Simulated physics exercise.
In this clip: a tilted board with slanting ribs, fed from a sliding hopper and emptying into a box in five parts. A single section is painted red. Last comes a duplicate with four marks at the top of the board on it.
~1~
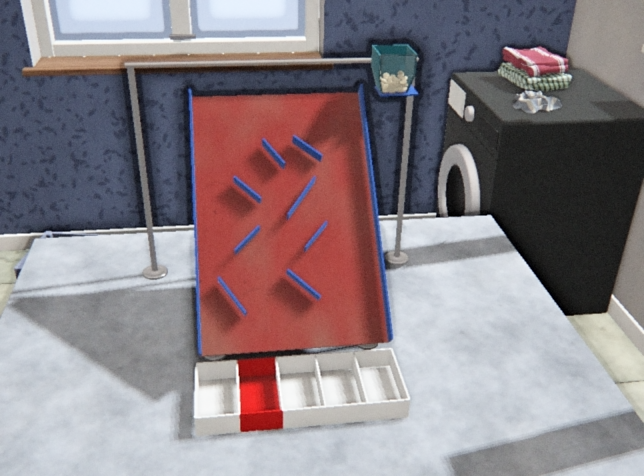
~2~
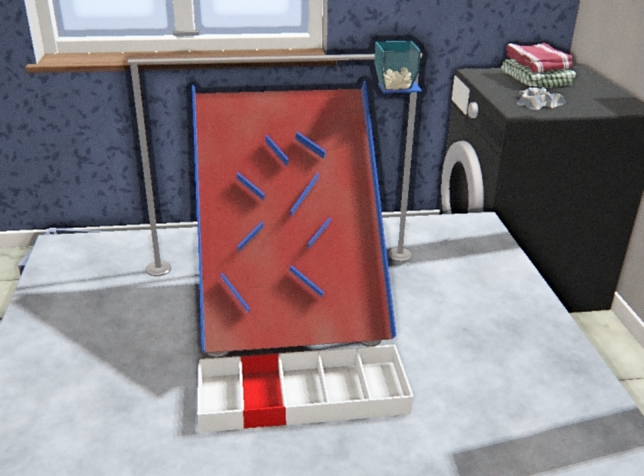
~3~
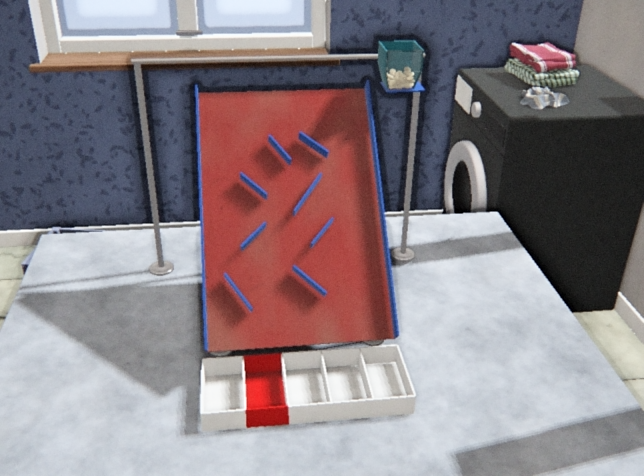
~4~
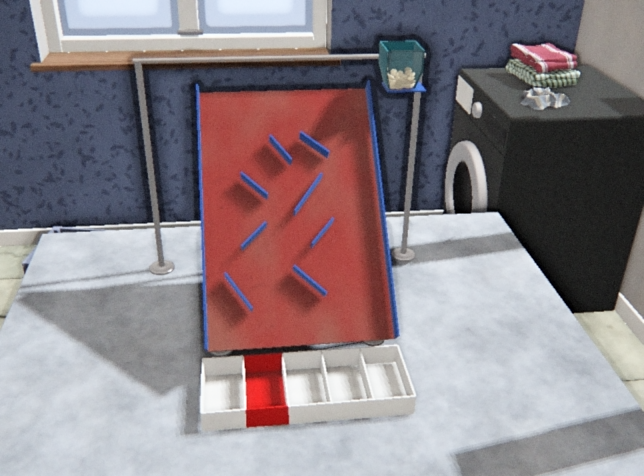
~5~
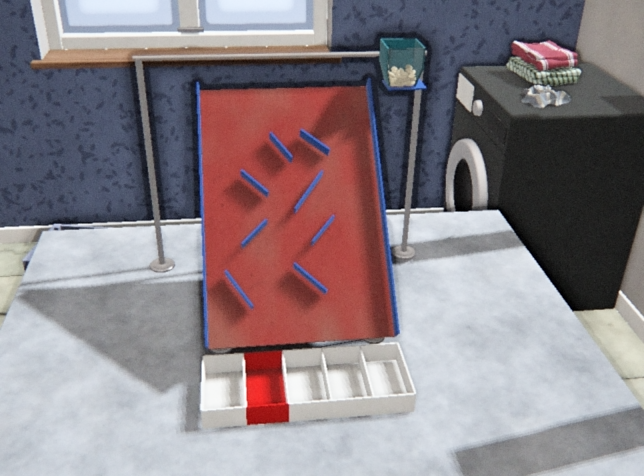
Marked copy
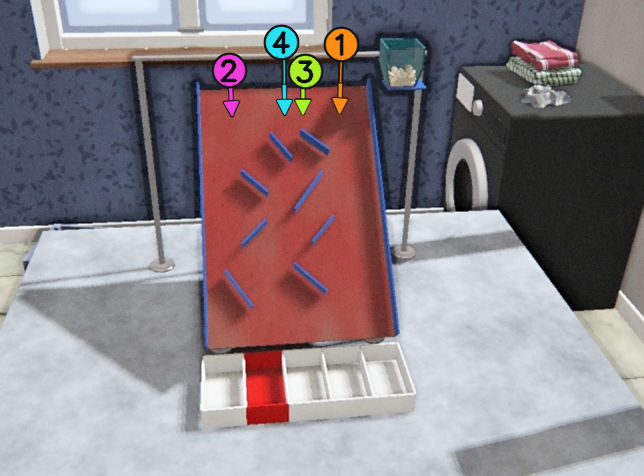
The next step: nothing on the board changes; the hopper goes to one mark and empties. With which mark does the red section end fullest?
4 works best here.
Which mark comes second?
3.
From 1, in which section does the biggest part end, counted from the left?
The fifth from the left.
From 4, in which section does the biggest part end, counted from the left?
The second.
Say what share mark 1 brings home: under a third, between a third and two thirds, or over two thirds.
Mark 1 gives under a third.
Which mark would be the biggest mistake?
Mark 1.
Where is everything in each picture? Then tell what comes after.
Hopper near (392, 83), white beans, door shut, in the first frame.
Ribs (266, 135) to (288, 160), (297, 132) to (326, 152), (237, 173) to (264, 195), in the second frame.
Ribs (294, 211) to (321, 173), (241, 246) to (266, 222), (312, 243) to (333, 218), in the third frame.
Ribs (225, 273) to (252, 308), (294, 265) to (327, 293), in the fourth frame.
Red section near (268, 413), number 2 of 5 from the left, in the fifth frame.
On the marked copy, mark 1 meets the board at (339, 108); mark 2 meets the board at (231, 110); mark 3 meets the board at (302, 109); mark 4 meets the board at (284, 109).
If 1 is chosen, none at all in the red section, all but a few in other sections, only a few held on the board, a small share outside the box.
If 2 is chosen, a small share in the red section, the bulk in other sections, only a few held on the board.
If 3 is chosen, close to a third in the red section, close to half in other sections, a small share held on the board.
If 4 is chosen, close to half in the red section, close to a third in other sections, a small share held on the board.
